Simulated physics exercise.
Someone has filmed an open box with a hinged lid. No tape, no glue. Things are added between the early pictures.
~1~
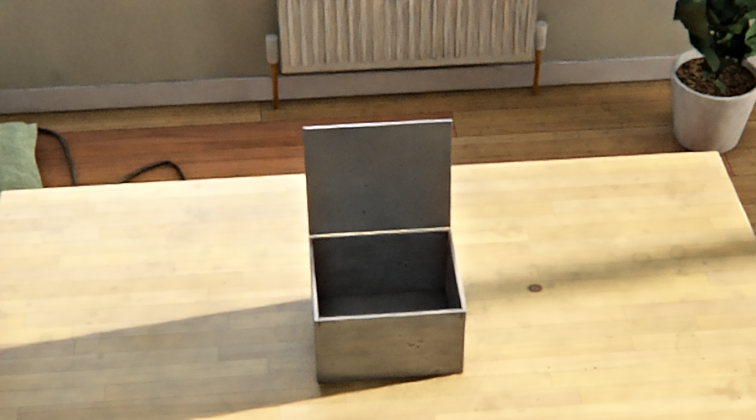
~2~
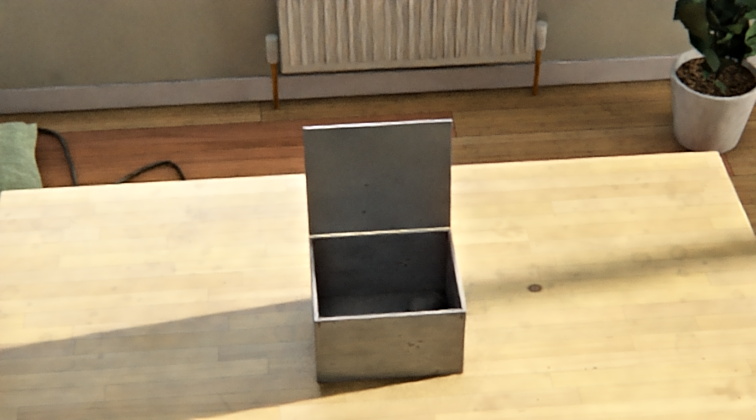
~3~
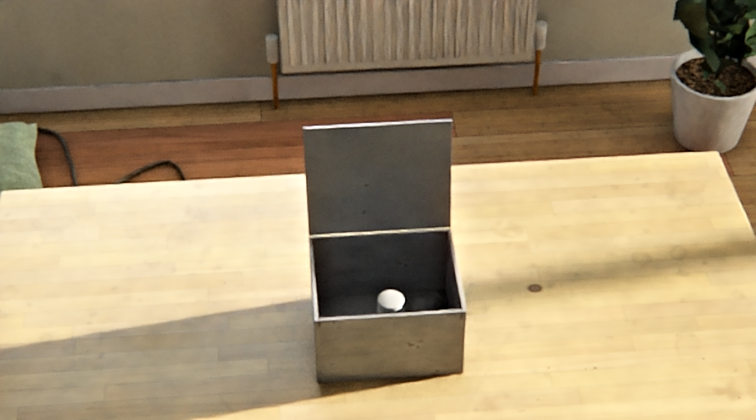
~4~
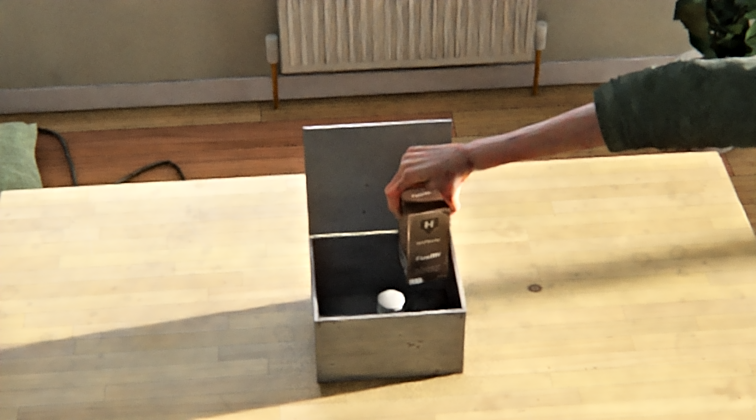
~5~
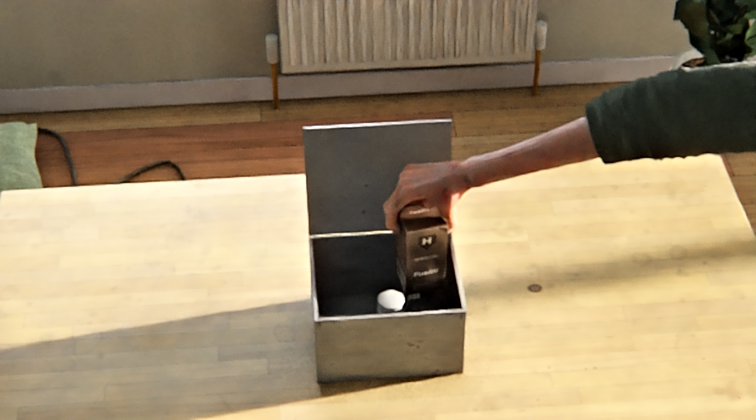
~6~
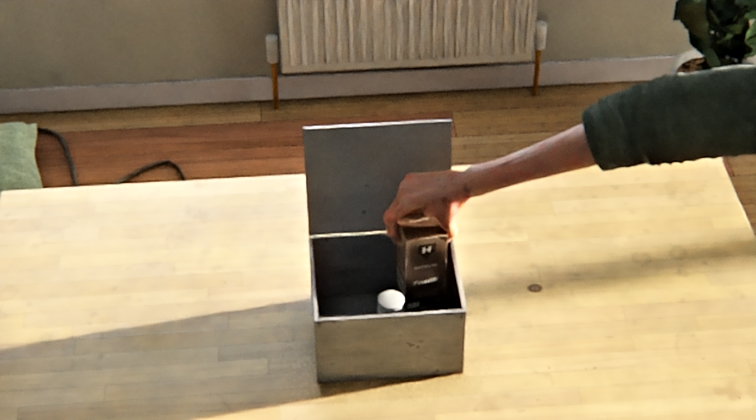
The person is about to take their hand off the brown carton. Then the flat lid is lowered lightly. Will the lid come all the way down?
Outcome: The lid sits on the rim.
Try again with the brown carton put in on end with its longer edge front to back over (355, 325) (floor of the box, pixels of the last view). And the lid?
Then it is held up.
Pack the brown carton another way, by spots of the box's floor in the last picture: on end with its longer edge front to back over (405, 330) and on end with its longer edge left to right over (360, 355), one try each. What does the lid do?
First try: It shuts flat; second try: It will not close.
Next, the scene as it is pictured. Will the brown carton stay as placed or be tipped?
The brown carton tips.
Then, 0.50 s on from there, brown carton turned 74° from how it was put near (369, 291); white shaker turned 15° from how it was put.
Then, 1.30 s on from there, lid 78° above the rim; brown carton on its side near (360, 296); grey ball shifted about its own width.
Then, 1.90 s on from there, lid 30° above the rim; brown carton on its side near (360, 296); grey ball shifted about its own width.
In the end, lid shut; toppled in the box, brown carton; moved from the start, grey ball; white shaker unmoved. At the end, from the last picture's camera, brown carton near (360, 296).
